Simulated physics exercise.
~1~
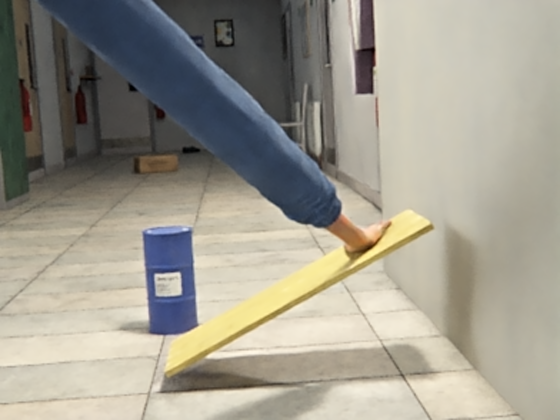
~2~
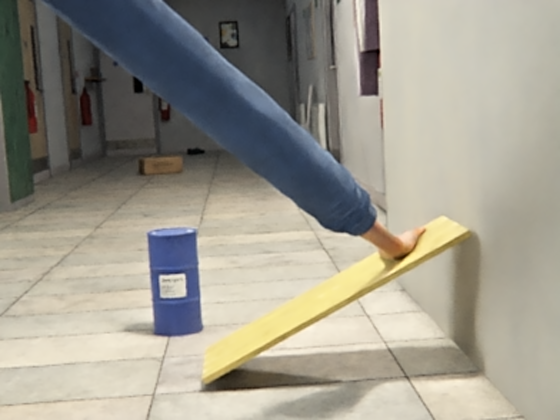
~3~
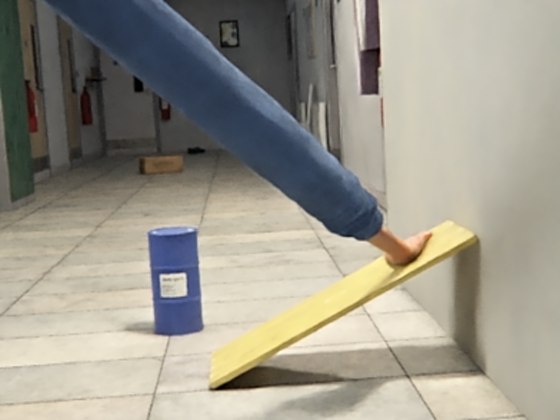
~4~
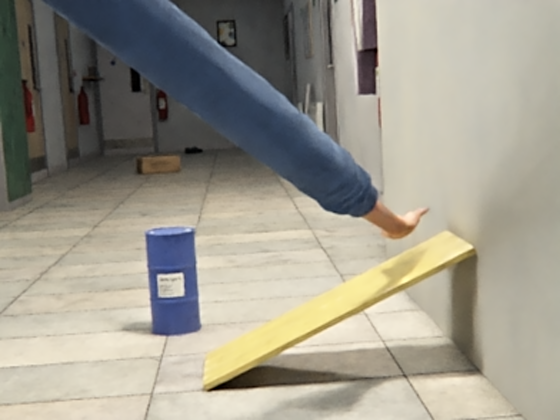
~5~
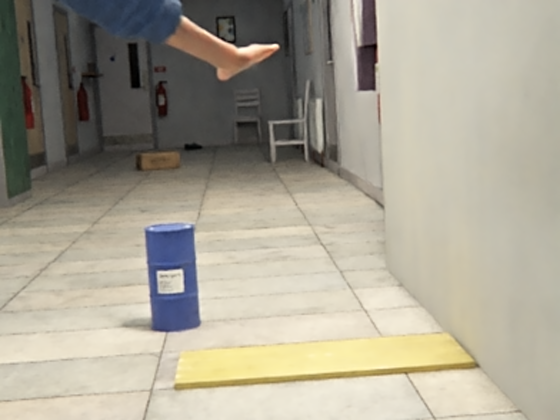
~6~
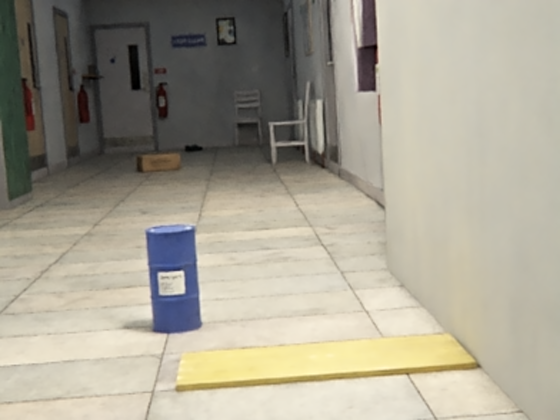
In a tiled corridor, a hand leans a yellow board against the wall and lets go, and it slides down flat.
